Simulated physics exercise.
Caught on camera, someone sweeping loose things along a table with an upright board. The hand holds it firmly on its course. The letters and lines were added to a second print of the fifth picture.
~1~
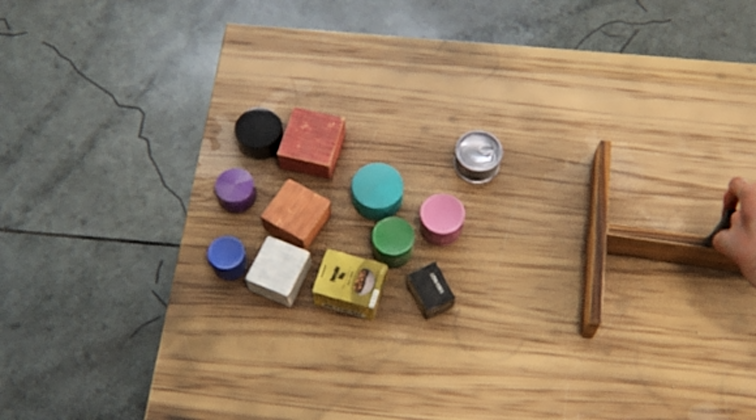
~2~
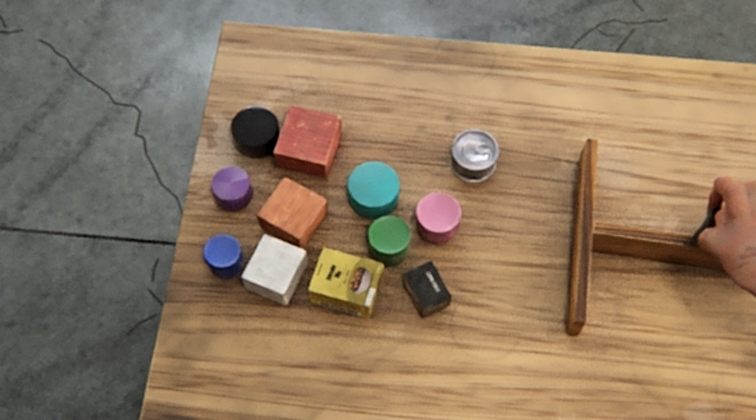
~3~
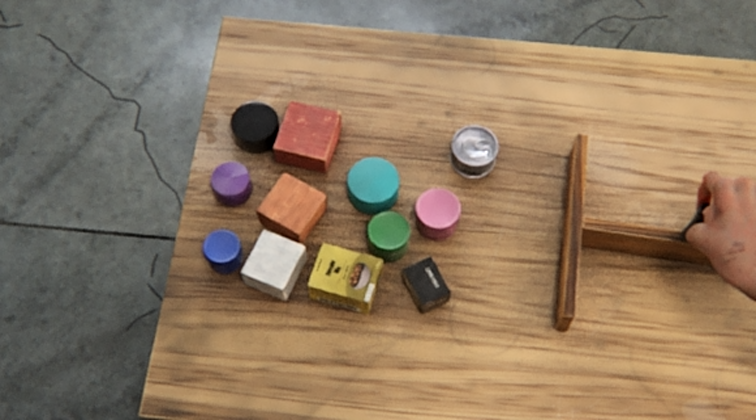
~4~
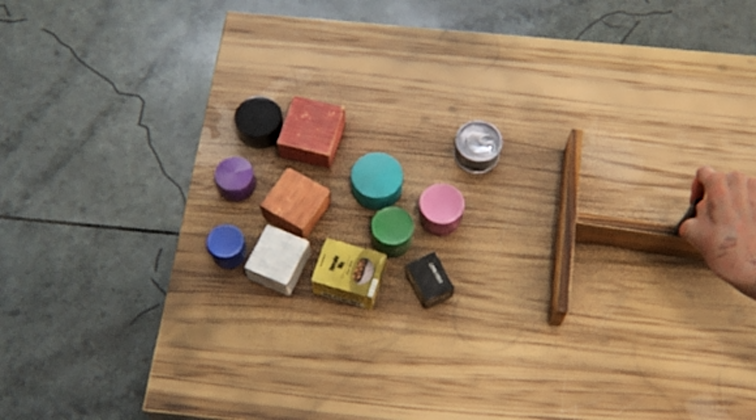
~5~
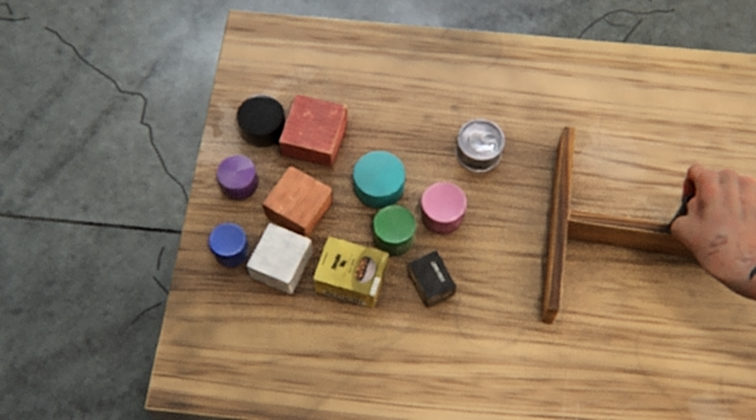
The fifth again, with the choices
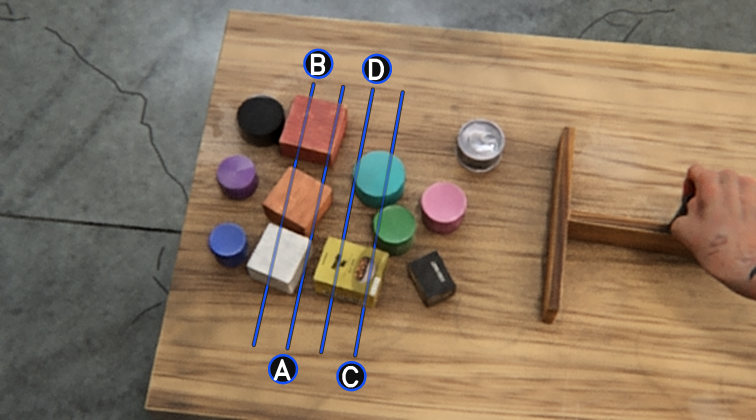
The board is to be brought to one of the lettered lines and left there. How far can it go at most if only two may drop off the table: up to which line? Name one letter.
It should halt at A.
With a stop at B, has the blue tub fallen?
Yes.
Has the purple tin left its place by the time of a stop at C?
No.
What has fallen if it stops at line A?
The blue tub.
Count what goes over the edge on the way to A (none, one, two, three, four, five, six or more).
One.
On the marked copy, A at (317, 209); B at (286, 206); C at (380, 215); D at (349, 212).
Taking A. A third of the way, board (473, 205); grey tin (452, 142); purple tin (238, 178).
Two thirds of the way, board (387, 197); blue tub (211, 243); black pot (248, 112).
When it is over, board (321, 191); blue tub over the edge; black pot (216, 87); one fallen.
As for the rest, B drops three; C is within the limit but short; D is within the limit but short.
